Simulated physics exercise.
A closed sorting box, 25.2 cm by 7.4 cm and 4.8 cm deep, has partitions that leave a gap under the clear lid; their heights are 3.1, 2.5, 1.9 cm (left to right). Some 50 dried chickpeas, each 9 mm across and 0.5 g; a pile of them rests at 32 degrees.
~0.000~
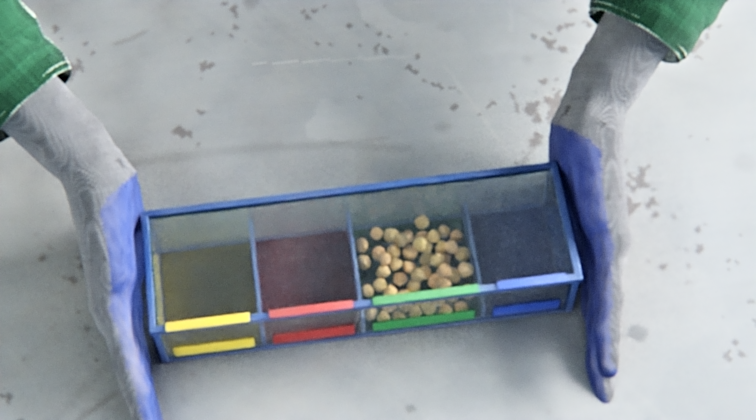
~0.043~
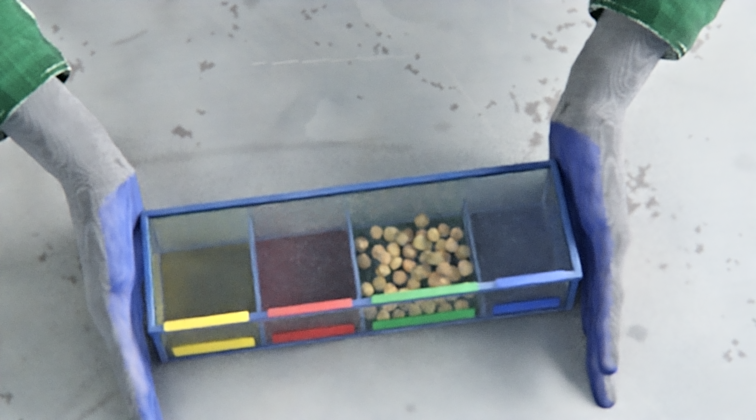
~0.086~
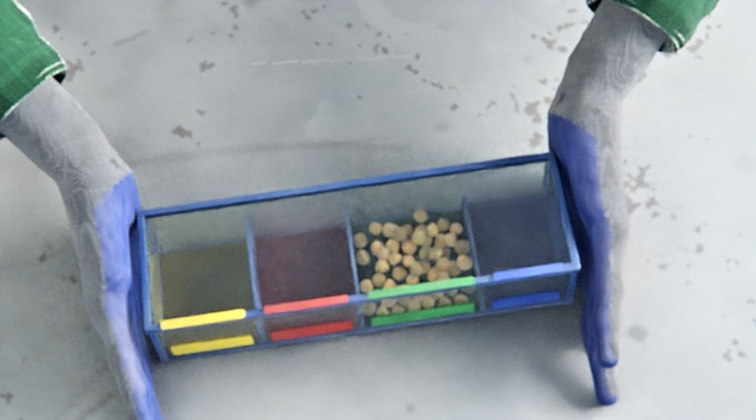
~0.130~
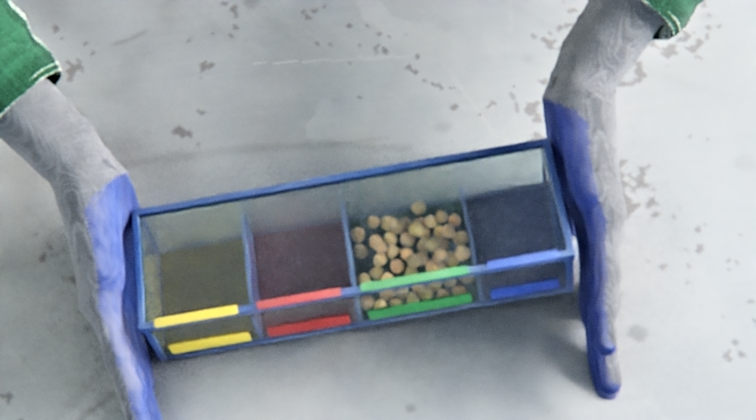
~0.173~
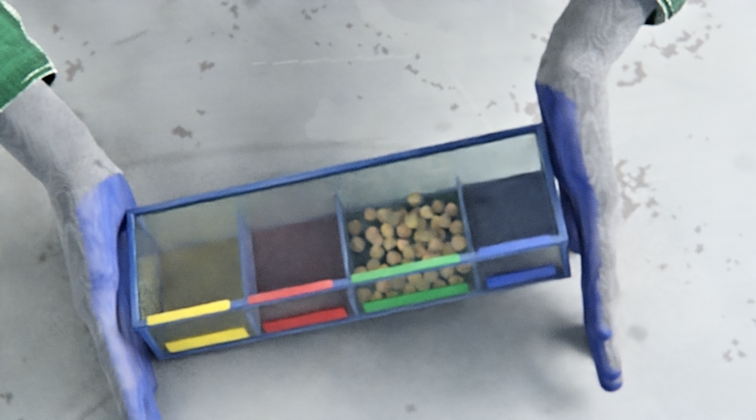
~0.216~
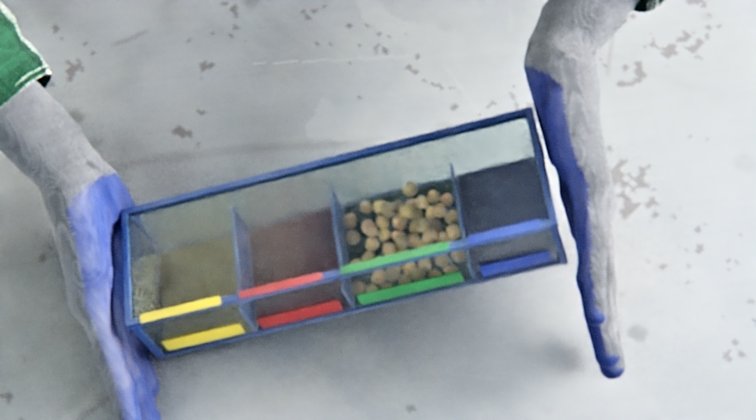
A clear-lidded box with four colour-marked compartments, held between two blue-palmed hands, stays nearly still, then tilts with its right end rising and its left end low, while the chickpeas remain piled in the green-marked section.
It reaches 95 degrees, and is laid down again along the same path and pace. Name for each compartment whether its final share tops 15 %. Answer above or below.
Red: Above, blue: Below, green: Above, yellow: Above.
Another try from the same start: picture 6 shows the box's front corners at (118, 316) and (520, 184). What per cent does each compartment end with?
Red 45, blue 0, green 15, yellow 40.
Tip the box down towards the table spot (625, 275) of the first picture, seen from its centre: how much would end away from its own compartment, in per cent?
About 60 per cent.
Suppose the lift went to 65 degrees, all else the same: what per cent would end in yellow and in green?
Then: Yellow 0, green 100.
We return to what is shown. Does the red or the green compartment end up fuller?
It is the red one.
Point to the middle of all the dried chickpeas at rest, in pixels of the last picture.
Near (266, 260).
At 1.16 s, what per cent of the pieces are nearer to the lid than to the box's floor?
About 30 per cent.
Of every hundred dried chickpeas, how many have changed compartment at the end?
Roughly 75 per cent.
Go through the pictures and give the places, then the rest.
In the first picture, box tilt 0 degrees, front corners at (156, 328) and (574, 275); green 100 %.
In the second picture, box tilt 1 degrees, front corners at (155, 327) and (574, 273).
In the third picture, box tilt 3 degrees, front corners at (152, 326) and (572, 265).
In the fourth picture, box tilt 6 degrees, front corners at (146, 324) and (567, 252), lowest corner left back.
In the fifth picture, box tilt 10 degrees, front corners at (140, 322) and (560, 236), lowest corner left back.
In the sixth picture, box tilt 14 degrees, front corners at (133, 321) and (550, 221), lowest corner left back; green 100 %. Its pace works out near 90 degrees a second.
After 1.16 s, tilt 95 degrees; green 100 %.
Then, at 1.79 s, tilt 42 degrees; red 35 %, green 25 %, yellow 35 %.
After 2.46 s, tilt 0 degrees; red 35 %, green 25 %, yellow 35 %.
At rest (2.8 s), red 35 %, blue 0 %, green 25 %, yellow 35 %.
